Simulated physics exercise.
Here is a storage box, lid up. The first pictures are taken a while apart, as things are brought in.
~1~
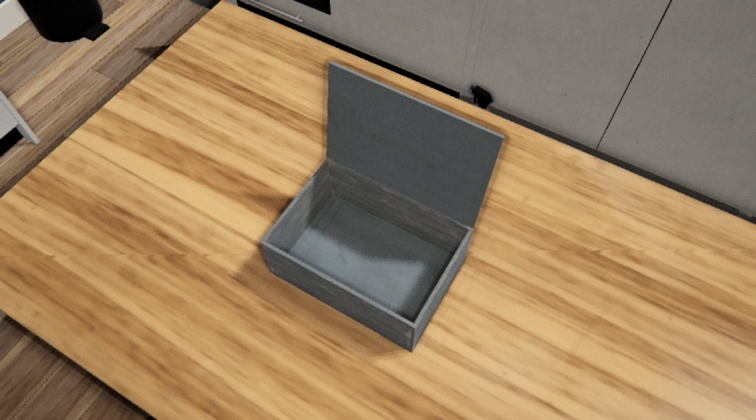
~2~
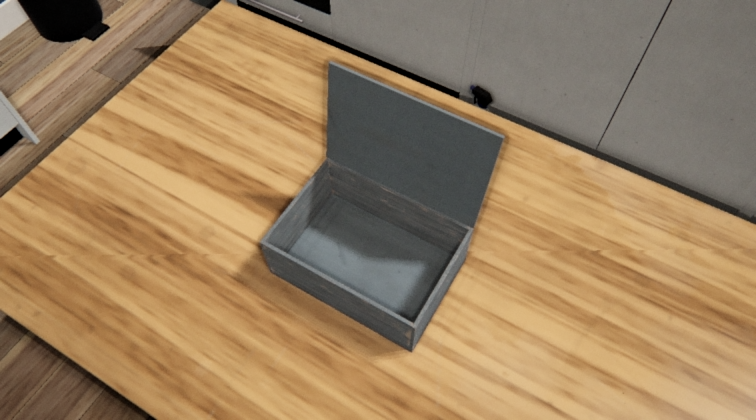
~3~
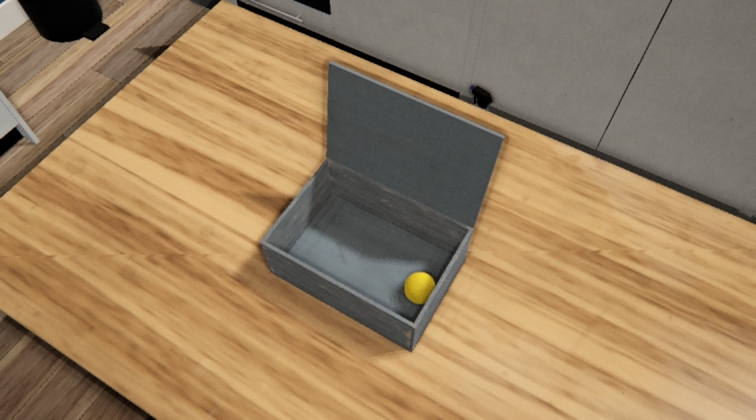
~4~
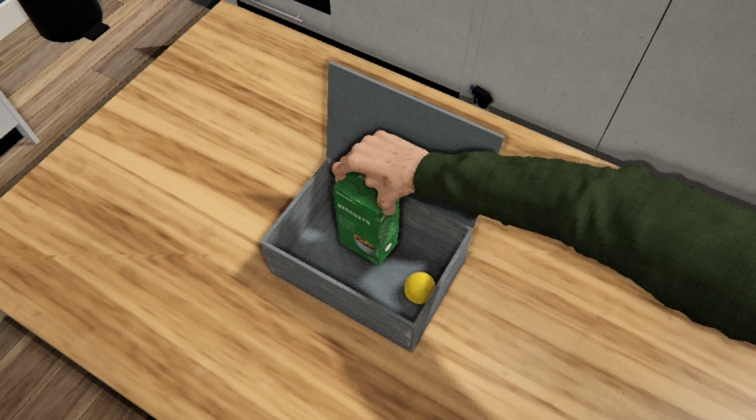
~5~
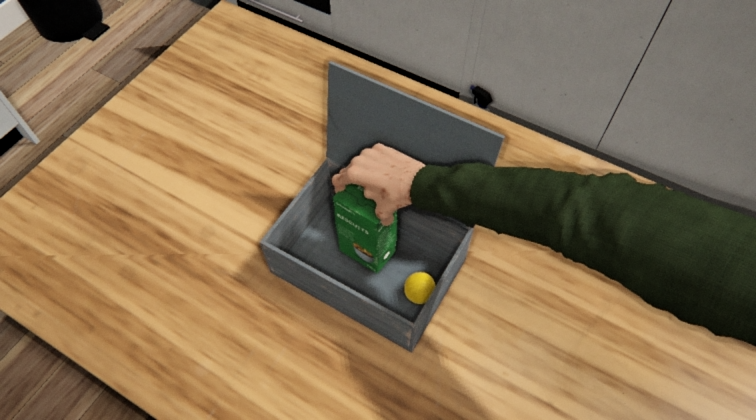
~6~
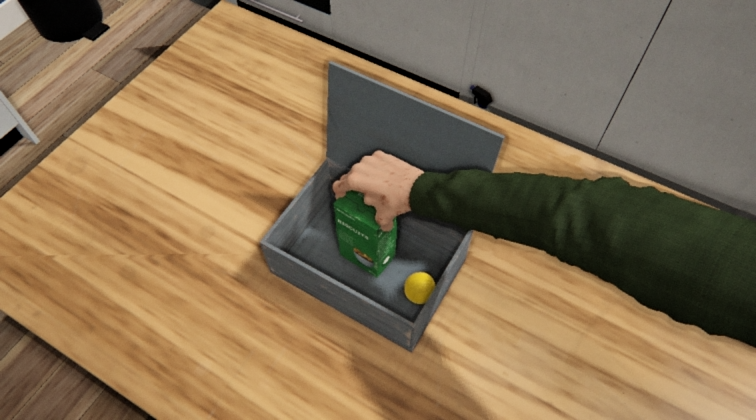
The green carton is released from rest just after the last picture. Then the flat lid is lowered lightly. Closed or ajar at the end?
Here the lid stays ajar.
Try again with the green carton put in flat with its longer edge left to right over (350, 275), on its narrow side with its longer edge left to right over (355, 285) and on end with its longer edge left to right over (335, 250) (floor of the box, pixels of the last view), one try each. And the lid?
First, it shuts flat; second, it closes; third, it stays ajar.
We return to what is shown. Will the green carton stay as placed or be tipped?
The green carton keeps its pose.
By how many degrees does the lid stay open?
About 50°.
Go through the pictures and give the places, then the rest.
The last thing is not in view yet, in the first frame.
The last thing is not in view yet, in the second frame.
The last thing is not in view yet; yellow lemon (420, 288), in the third frame.
On its way; green carton (367, 217); yellow lemon (420, 288), in the fourth frame.
On its way; green carton (366, 226); yellow lemon (420, 288), in the fifth frame.
Put in, still held; green carton (367, 231); yellow lemon (420, 288), in the sixth frame.
Then, 1.10 s on from there, lid starting down.
Then, 1.40 s on from there, lid 73° above the rim.
Then, 1.60 s on from there, lid 57° above the rim.
In the end, lid 49° above the rim; both unmoved. At the end, from the last picture's camera, green carton near (365, 233).
